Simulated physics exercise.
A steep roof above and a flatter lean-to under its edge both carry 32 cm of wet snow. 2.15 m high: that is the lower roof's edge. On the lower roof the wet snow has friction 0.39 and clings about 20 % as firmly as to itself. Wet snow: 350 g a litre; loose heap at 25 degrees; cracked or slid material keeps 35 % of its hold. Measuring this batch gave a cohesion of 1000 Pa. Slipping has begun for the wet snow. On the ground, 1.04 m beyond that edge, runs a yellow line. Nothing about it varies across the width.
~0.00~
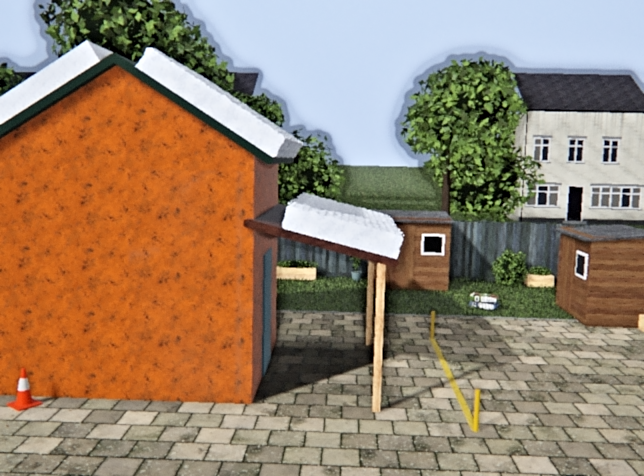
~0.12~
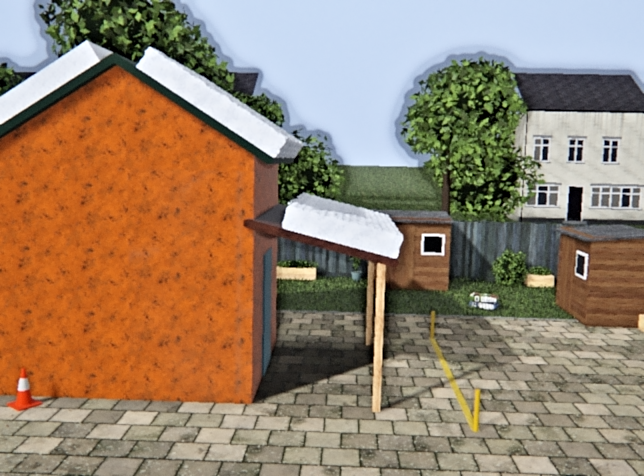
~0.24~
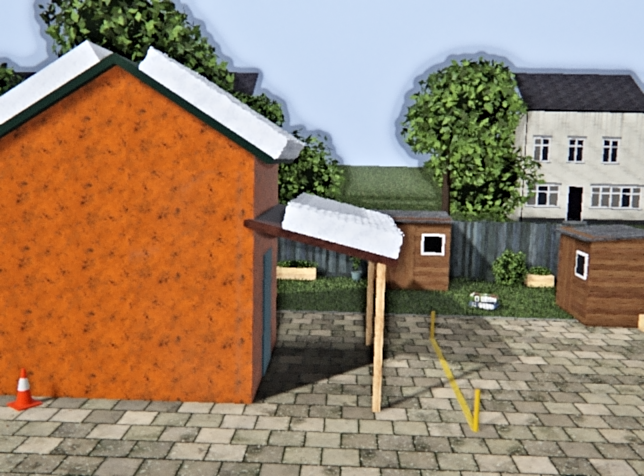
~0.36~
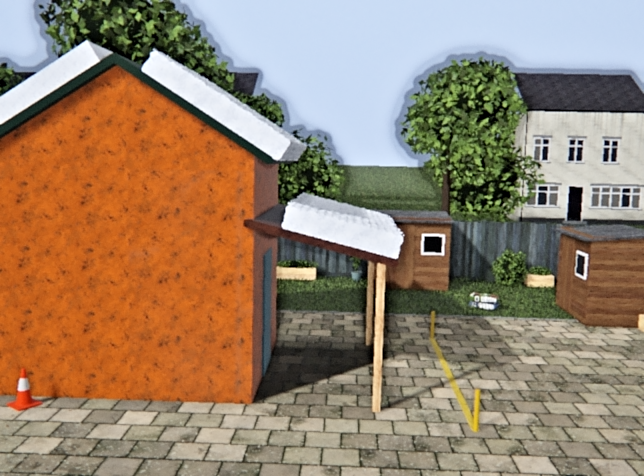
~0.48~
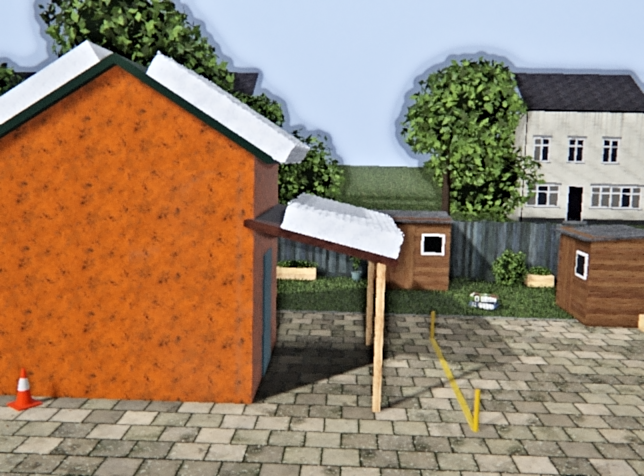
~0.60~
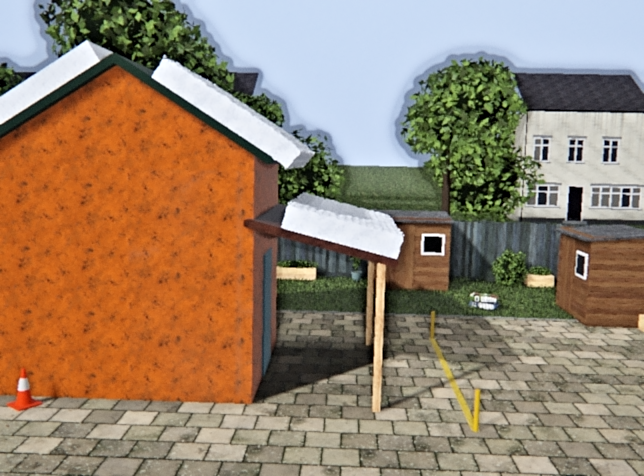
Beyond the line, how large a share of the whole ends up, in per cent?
Roughly 1 per cent.
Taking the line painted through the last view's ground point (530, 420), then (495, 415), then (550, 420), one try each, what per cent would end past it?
Roughly 0 %, then 0 %, then 0 %.
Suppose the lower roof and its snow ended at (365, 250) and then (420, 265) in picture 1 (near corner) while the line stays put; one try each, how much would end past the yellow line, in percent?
Close to 8 % on the first try, close to 0 % on the next.
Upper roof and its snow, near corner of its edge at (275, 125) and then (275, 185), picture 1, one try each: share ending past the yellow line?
16 per cent, then 0 per cent.
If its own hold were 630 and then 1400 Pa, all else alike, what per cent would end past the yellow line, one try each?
First 14 %, second 0 %.
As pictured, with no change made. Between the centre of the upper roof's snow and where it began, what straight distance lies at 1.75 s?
1.8 m.
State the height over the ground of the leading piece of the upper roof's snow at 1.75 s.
2.6 m or thereabouts.
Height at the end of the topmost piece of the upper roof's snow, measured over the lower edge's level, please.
1.0 m, give or take.
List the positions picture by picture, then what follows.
In the first frame, leading edge of the wet snow at (275, 151).
In the second frame, leading edge of the wet snow at (276, 152), its middle shifted 9 mm.
In the third frame, leading edge of the wet snow at (277, 153), its middle shifted 3.6 cm, 2 % of it past the upper edge, in one piece.
In the fourth frame, leading edge of the wet snow at (280, 155), its middle shifted 8.2 cm, 4 % of it past the upper edge, in one piece.
In the fifth frame, leading edge of the wet snow at (284, 152), its middle shifted 15 cm, 7 % of it past the upper edge, in one piece.
In the sixth frame, leading edge of the wet snow at (291, 142), its middle shifted 24 cm, 12 % of it past the upper edge, in one piece.
After 1.13 s, none is below the lower edge and 0 % is past the line.
After 1.75 s, none is below the lower edge and 0 % is past the line.
After 2.38 s, none is below the lower edge and 0 % is past the line.
After 3.00 s, 16 % is below the lower edge and 0 % is past the line.
After 4.00 s, at the end, 17 % is below the lower edge and 1 % is past the line.
